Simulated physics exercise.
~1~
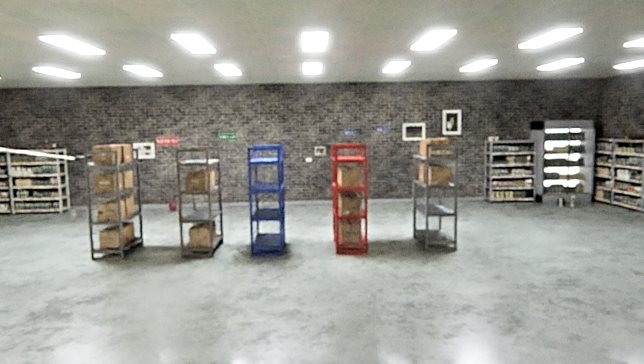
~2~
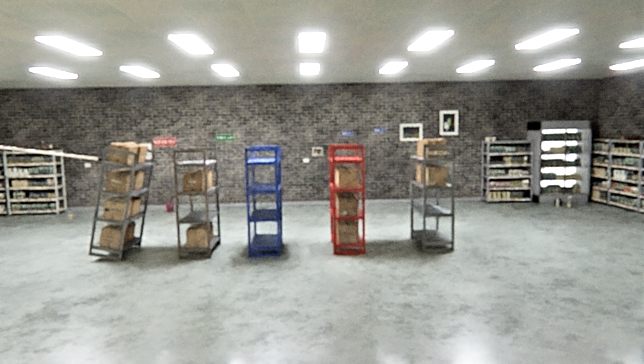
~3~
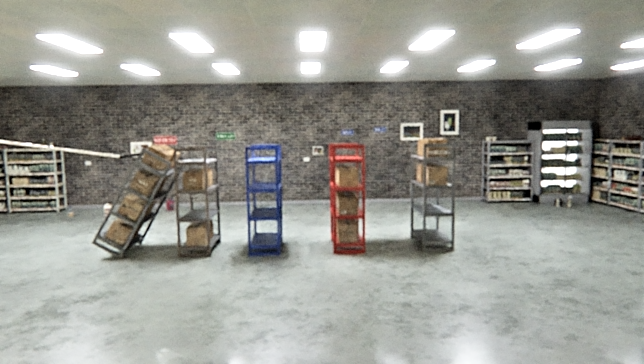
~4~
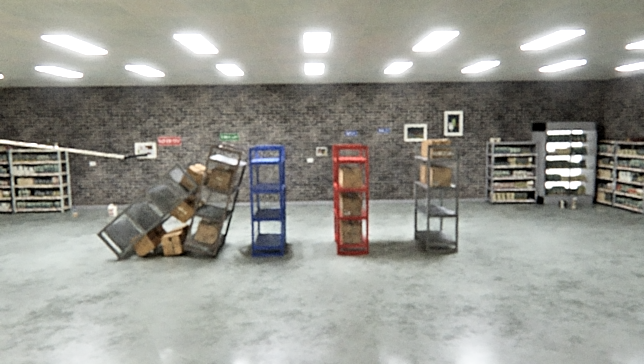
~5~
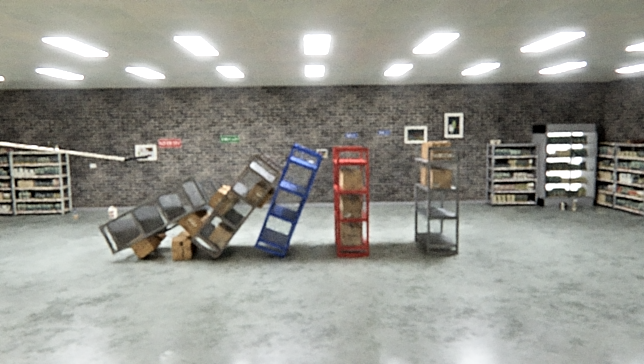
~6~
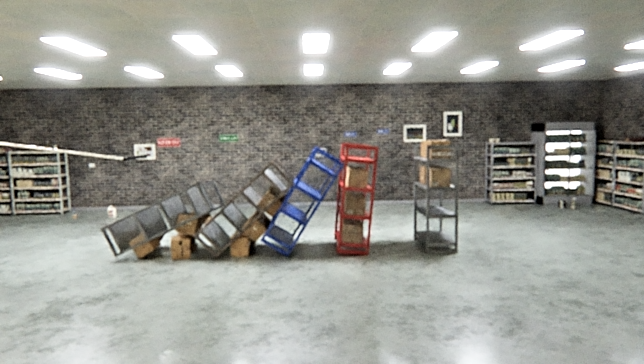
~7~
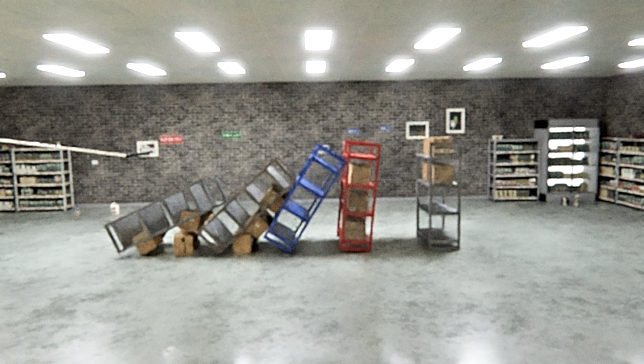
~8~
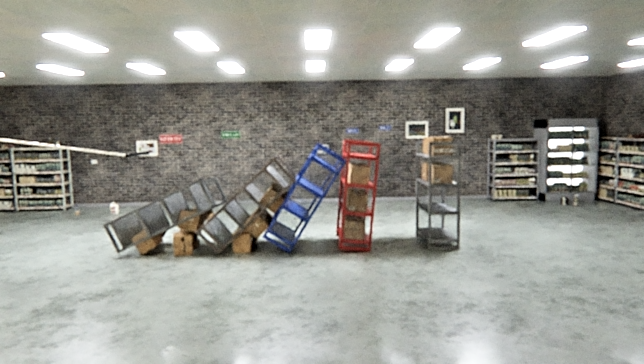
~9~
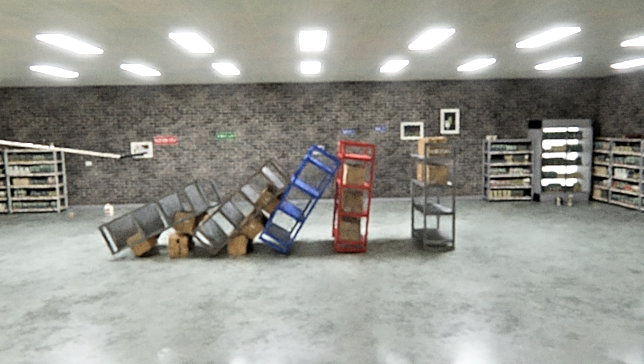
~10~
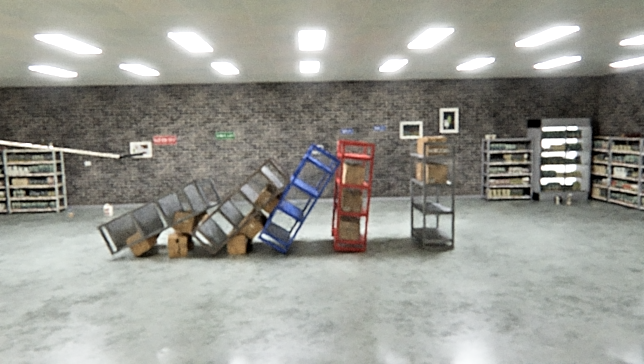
On a shop floor with a dark brick wall behind, five free-standing shelf units stand in a row, three grey, one blue and one red, most holding cartons. A pale pole reaches in from the left and pushes the leftmost grey unit over to the right. It topples into the second grey unit, spilling cartons, and that one tips in turn against the blue unit. The blue unit leans over onto the red one, which tilts only slightly and holds. Everything settles with the red unit and the last grey unit still standing, and cartons lying beneath the fallen shelves.
